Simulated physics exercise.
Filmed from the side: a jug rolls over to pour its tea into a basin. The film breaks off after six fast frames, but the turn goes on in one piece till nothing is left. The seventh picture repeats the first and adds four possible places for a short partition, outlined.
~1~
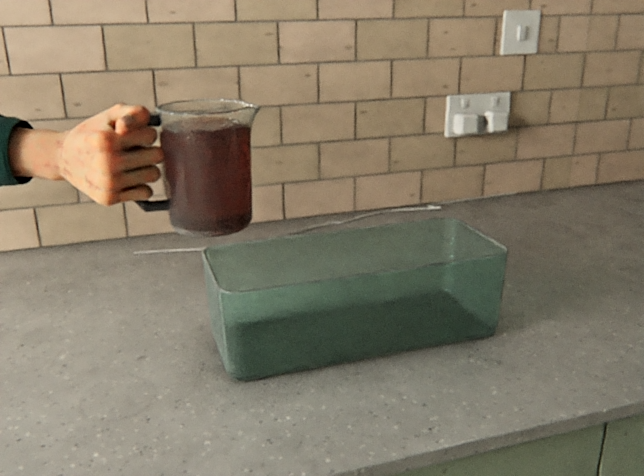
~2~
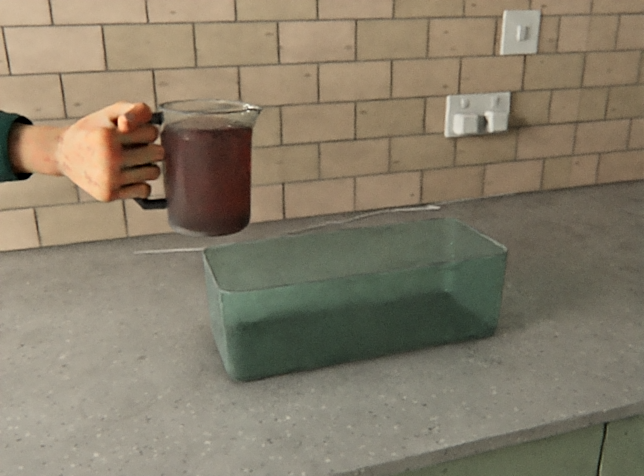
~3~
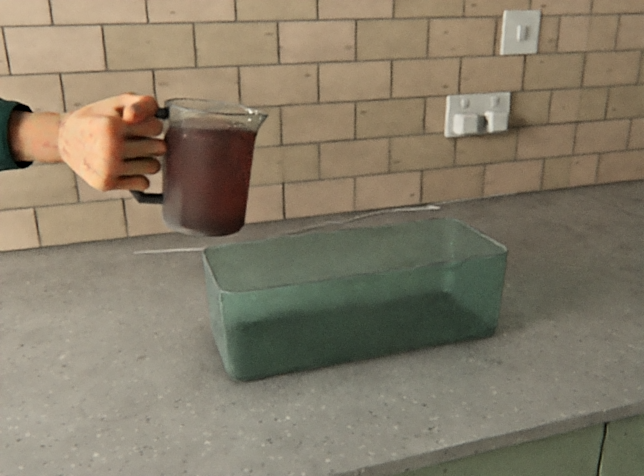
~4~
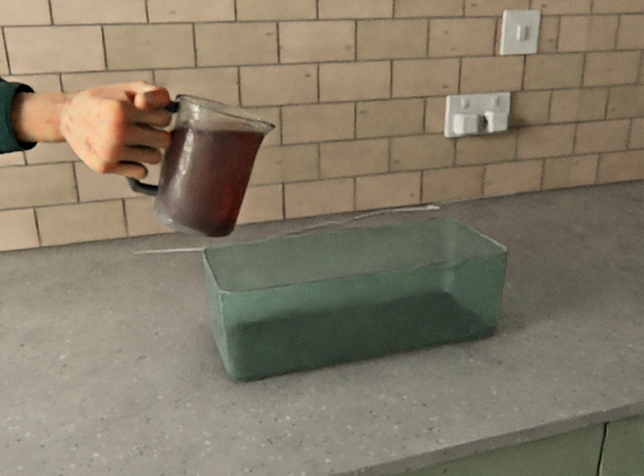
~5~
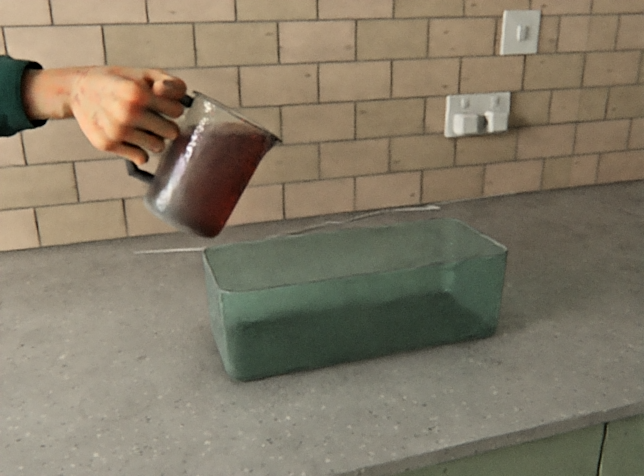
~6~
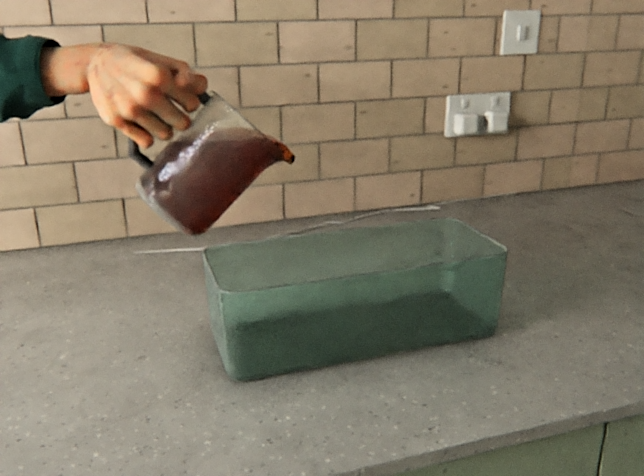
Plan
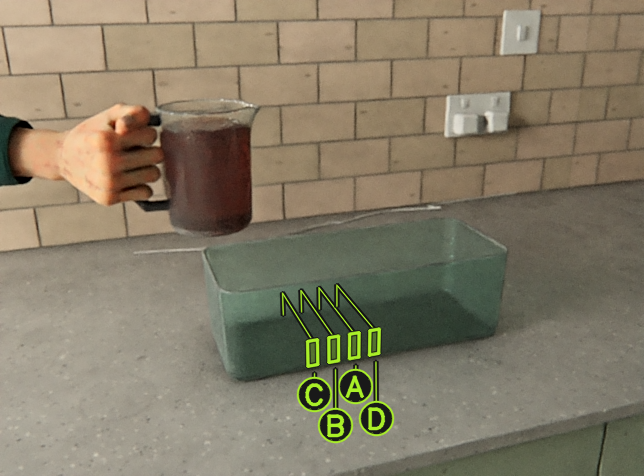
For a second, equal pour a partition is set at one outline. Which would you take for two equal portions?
The answer is position A.
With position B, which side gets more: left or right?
The right side.
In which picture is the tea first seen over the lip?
Picture 6.
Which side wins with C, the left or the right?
The right one.
On the marked copy, A at (355, 365); B at (335, 369); C at (314, 373); D at (375, 361).
If A is chosen, about 51 % ends left of the wall and 49 % right of it.
If B is chosen, about 11 % ends left of the wall and 89 % right of it.
If C is chosen, about 6 % ends left of the wall and 94 % right of it.
If D is chosen, about 84 % ends left of the wall and 14 % right of it.
